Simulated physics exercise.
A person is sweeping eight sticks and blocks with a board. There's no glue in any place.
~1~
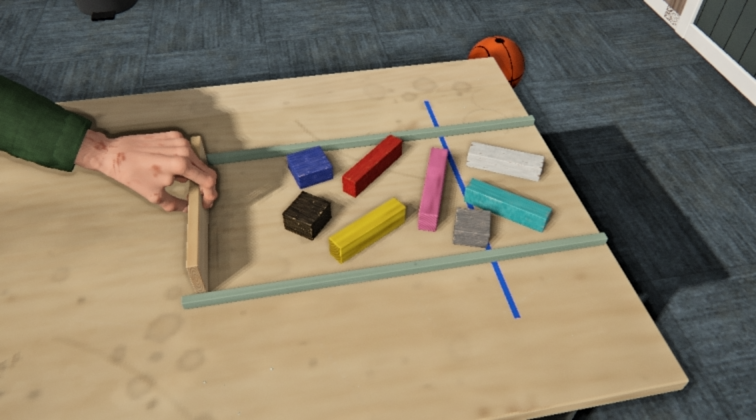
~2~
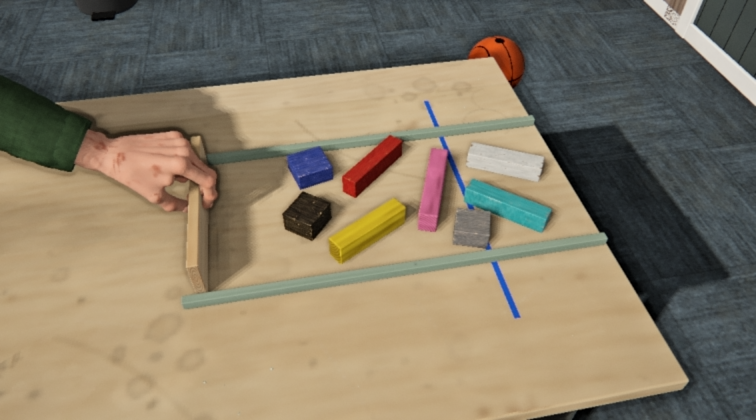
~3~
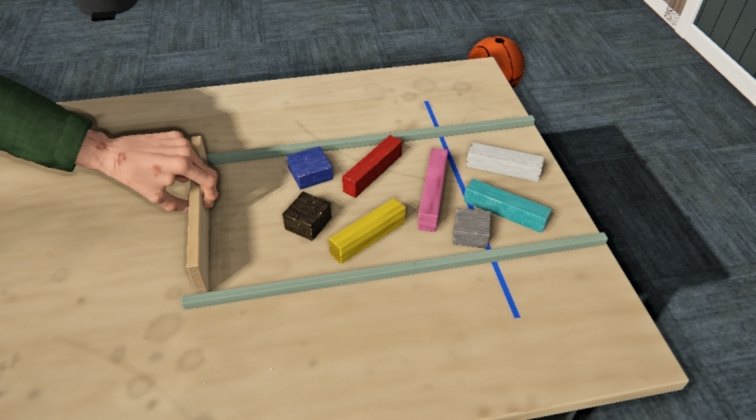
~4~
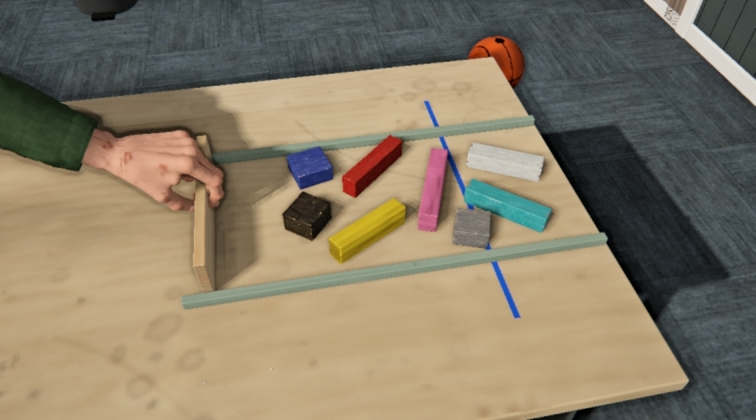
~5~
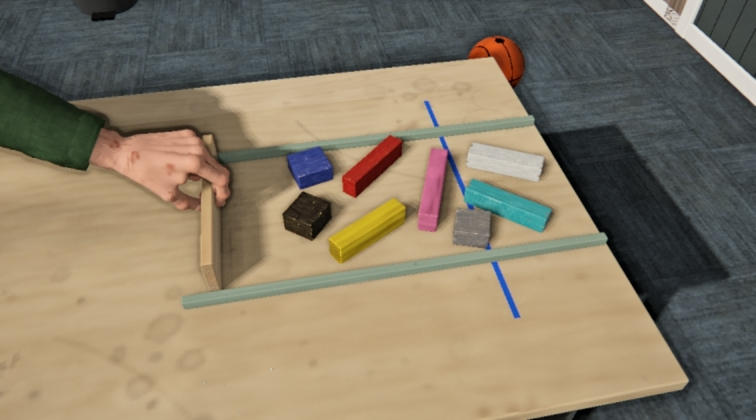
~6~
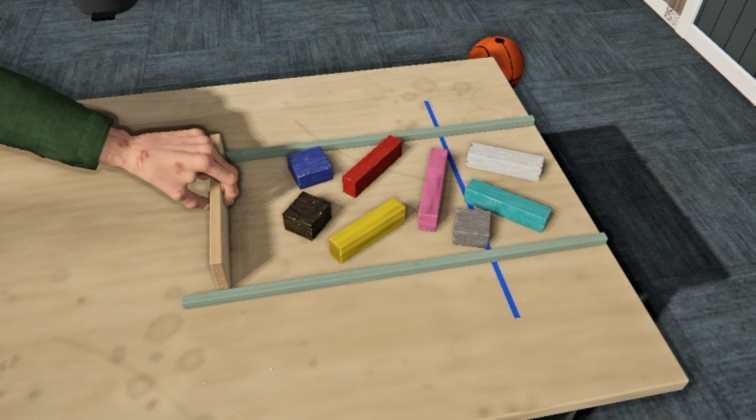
To begin with, a hand holds a wooden board upright at the left of eight colored sticks and blocks, lying between two pale green rails on a table, and stays still. Then the hand slides the board a short way right, toward the blue and black blocks, while all the pieces remain in place.
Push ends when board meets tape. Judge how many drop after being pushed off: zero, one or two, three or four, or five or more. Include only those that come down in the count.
Watch it: Nothing goes plunging down.
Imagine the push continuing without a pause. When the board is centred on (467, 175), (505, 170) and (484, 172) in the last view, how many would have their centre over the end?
0, 2 and 1.
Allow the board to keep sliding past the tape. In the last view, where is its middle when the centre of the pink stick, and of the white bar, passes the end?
Roughly (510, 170); roughly (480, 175).
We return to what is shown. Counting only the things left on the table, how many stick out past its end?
I count 1 overhanging.
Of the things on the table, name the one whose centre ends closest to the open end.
It's the white bar.
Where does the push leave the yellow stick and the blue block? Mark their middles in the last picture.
The one named first is at (507, 213), the next at (467, 150).
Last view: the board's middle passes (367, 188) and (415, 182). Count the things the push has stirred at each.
Note: First position 5; second position 8.
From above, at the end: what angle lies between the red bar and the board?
Misalignment: Close to 0°.
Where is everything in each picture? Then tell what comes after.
In the first picture, white bar (505, 161); turquoise bar (507, 205); grey block (472, 228); board (199, 210); tape (464, 190).
In the second picture, turquoise bar (507, 205); pink stick (434, 188).
In the third picture, grey block (472, 228); red bar (373, 165).
In the fourth picture, white bar (505, 162); black block (308, 216).
In the fifth picture, turquoise bar (507, 205); blue block (310, 168).
In the sixth picture, white bar (505, 162); turquoise bar (507, 205); grey block (472, 228); board (220, 207); tape (464, 190).
Soon after, none off yet; white bar at rest near (505, 162); turquoise bar at rest near (507, 205); grey block at rest near (472, 228).
At rest, the number that fall off is zero.
